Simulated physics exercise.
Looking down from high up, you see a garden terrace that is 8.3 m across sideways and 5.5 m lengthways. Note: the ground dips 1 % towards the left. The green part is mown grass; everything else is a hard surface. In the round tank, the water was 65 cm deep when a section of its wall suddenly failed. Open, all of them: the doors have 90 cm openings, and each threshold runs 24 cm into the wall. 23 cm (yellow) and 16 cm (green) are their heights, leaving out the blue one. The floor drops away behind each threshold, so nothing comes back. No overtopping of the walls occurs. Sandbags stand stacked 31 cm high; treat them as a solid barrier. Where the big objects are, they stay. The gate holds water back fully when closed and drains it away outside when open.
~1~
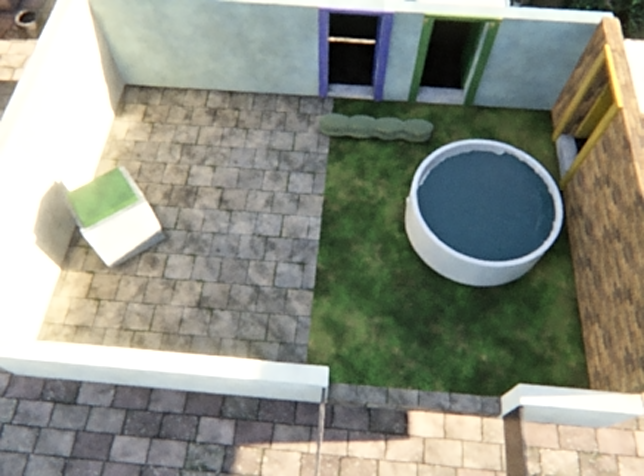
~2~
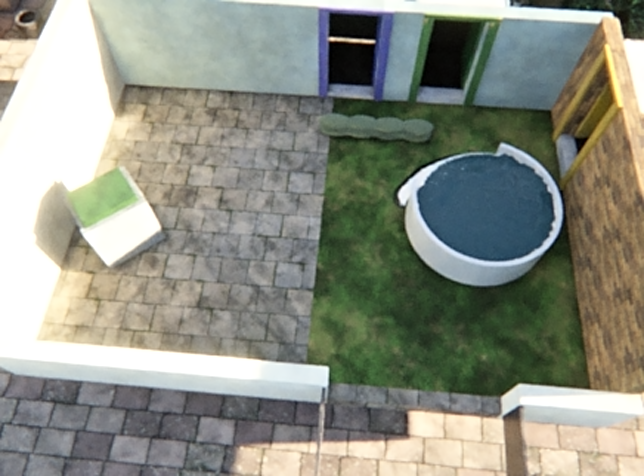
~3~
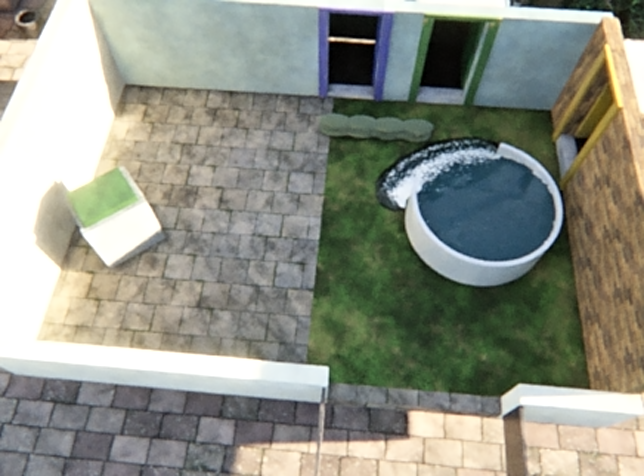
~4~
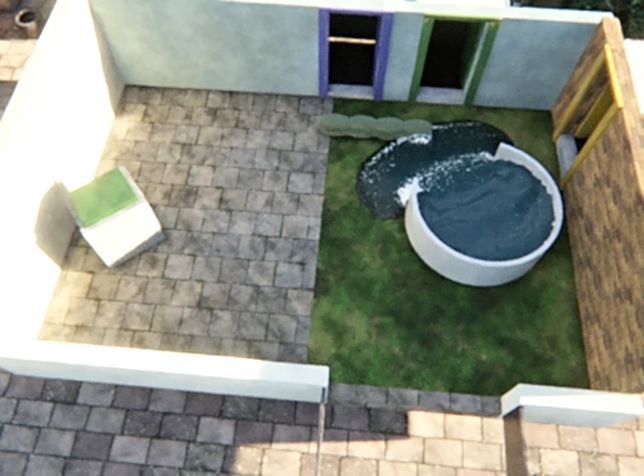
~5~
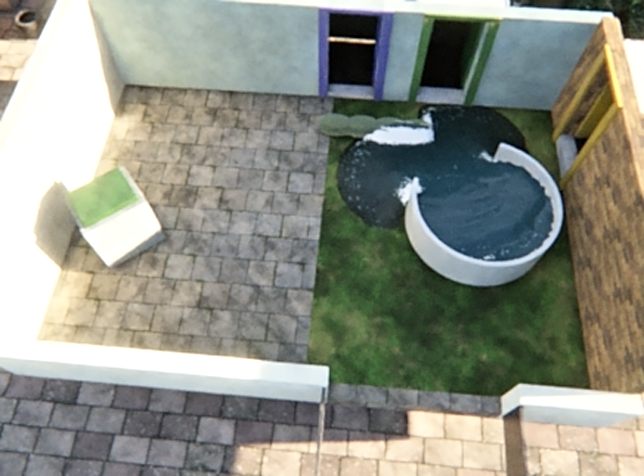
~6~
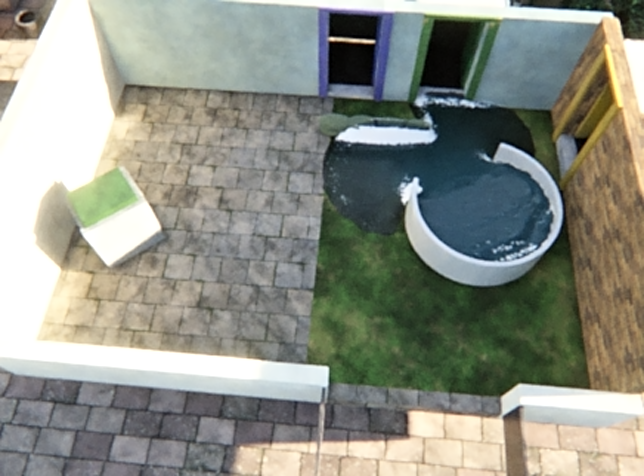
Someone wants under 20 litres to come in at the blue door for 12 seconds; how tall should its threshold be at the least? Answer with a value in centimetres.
It should be at least about 5.5 cm tall.
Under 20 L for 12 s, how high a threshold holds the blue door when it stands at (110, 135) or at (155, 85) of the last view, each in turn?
You'd want about 11.5 cm there first, then about 10.0 cm.
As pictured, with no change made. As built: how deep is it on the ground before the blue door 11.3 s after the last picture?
Roughly 4.0 cm deep.
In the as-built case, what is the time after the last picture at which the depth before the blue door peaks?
At about 3.0 s.
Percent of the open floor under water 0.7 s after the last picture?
Wet: Close to 25 %.
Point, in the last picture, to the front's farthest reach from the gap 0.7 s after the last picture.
Front tip: Approx. (234, 131) px.
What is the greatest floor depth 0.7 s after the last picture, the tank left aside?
I'd put it near 42 cm.
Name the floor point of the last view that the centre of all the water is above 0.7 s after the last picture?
(442, 187).
Then, 0.7 s after the last picture water covers 25 % of the floor, deepest (42 cm) near (418, 142); it has not reached the blue door.
Then, 2.3 s after the last picture water covers 55 % of the floor, deepest (22 cm) near (542, 113); 9 cm at the blue door, 0 litres in over its 9 cm threshold.
Then, 11.3 s after the last picture water covers 95 % of the floor, deepest (10 cm) near (31, 355); 4 cm at the blue door, 1 litre in over its 9 cm threshold.
At the blue door as built, the water peaked near 10 cm, 3.1 s after the last picture.
With a threshold of 5 cm, 26 litres would have come in within the 12 s; with 6.5 cm, 11 litres. So under 20 litres takes about 5.5 cm.
